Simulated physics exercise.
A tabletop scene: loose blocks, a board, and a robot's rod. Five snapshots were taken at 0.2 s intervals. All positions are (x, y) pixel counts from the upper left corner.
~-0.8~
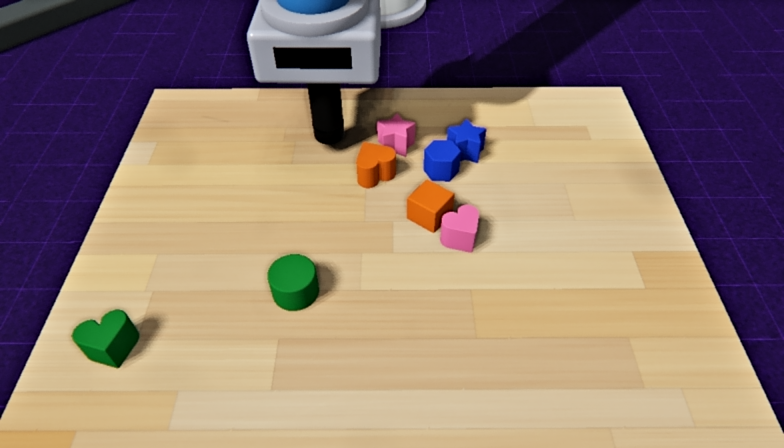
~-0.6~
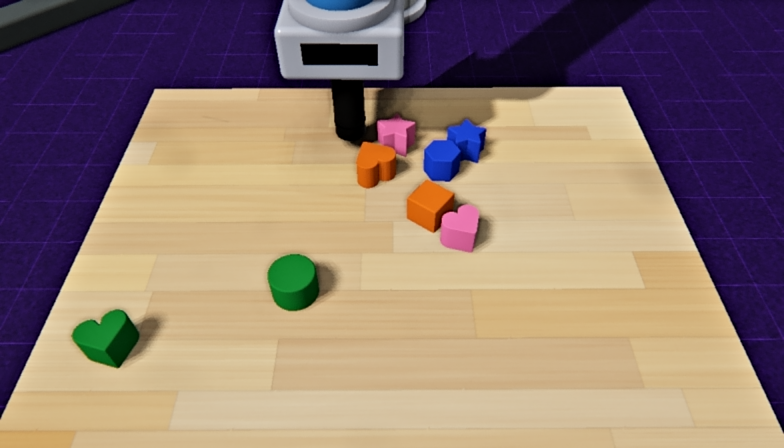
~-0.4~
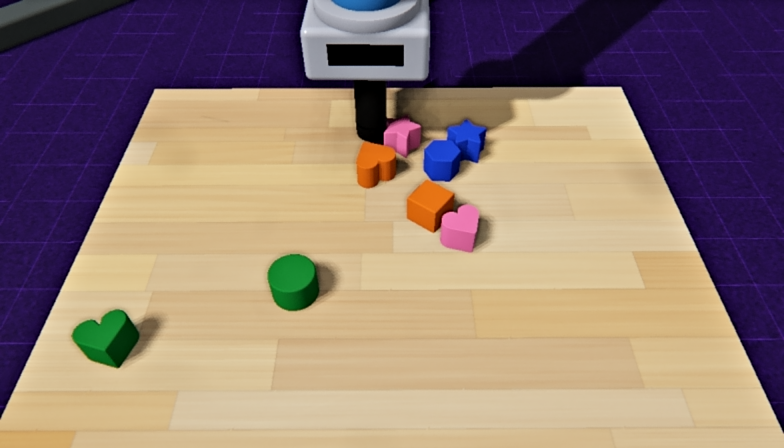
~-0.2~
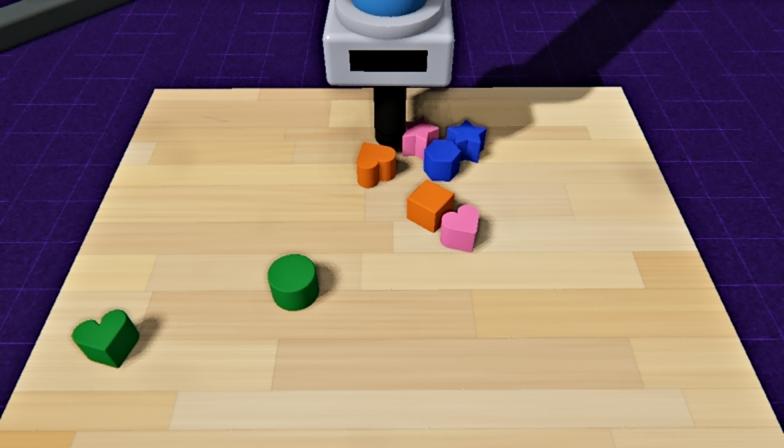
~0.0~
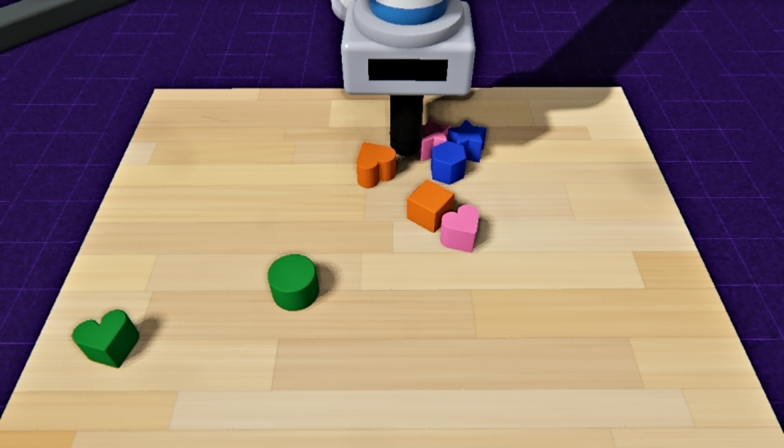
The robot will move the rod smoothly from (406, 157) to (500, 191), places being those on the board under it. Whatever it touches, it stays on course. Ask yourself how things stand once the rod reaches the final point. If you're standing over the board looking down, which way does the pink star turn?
Spins counterclockwise.
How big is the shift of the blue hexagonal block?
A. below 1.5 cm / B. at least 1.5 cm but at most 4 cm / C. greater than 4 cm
C.
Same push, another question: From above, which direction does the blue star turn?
Seen from above, its turn is clockwise.
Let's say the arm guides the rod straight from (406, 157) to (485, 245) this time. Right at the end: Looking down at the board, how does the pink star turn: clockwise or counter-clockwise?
Twists anticlockwise.
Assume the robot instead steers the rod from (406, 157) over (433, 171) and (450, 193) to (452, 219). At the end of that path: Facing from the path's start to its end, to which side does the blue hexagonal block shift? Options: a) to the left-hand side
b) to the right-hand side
The correct letter is a.
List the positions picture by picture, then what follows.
The first picture shows lower end of the rod at (329, 136), tops of blocks, orange heart block at (374, 154), pink star at (396, 125), blue hexagonal block at (443, 150), blue star at (468, 131).
The second picture shows rod at (351, 133), blocks as before.
The third picture shows rod at (372, 133), pink star at (401, 125).
The fourth picture shows rod at (390, 139), pink star at (419, 128).
The fifth picture shows rod at (406, 147), orange heart block at (374, 154), pink star at (433, 129), blue hexagonal block at (449, 152), blue star at (468, 131).
The first path, step by step. One third of the way, rod at (437, 158); pink star at (444, 129), turned 50° anticlockwise; blue hexagonal block at (469, 159); blue star at (477, 129), turned 15° clockwise.
Two thirds of the way, rod at (469, 169); pink star at (444, 129), turned 55° anticlockwise; blue hexagonal block at (504, 171); blue star at (477, 128), turned 20° clockwise.
At the end, rod at (502, 180); orange heart block not moved; pink star at (444, 129), turned 55° anticlockwise; blue hexagonal block at (538, 183); blue star at (477, 128), turned 20° clockwise.
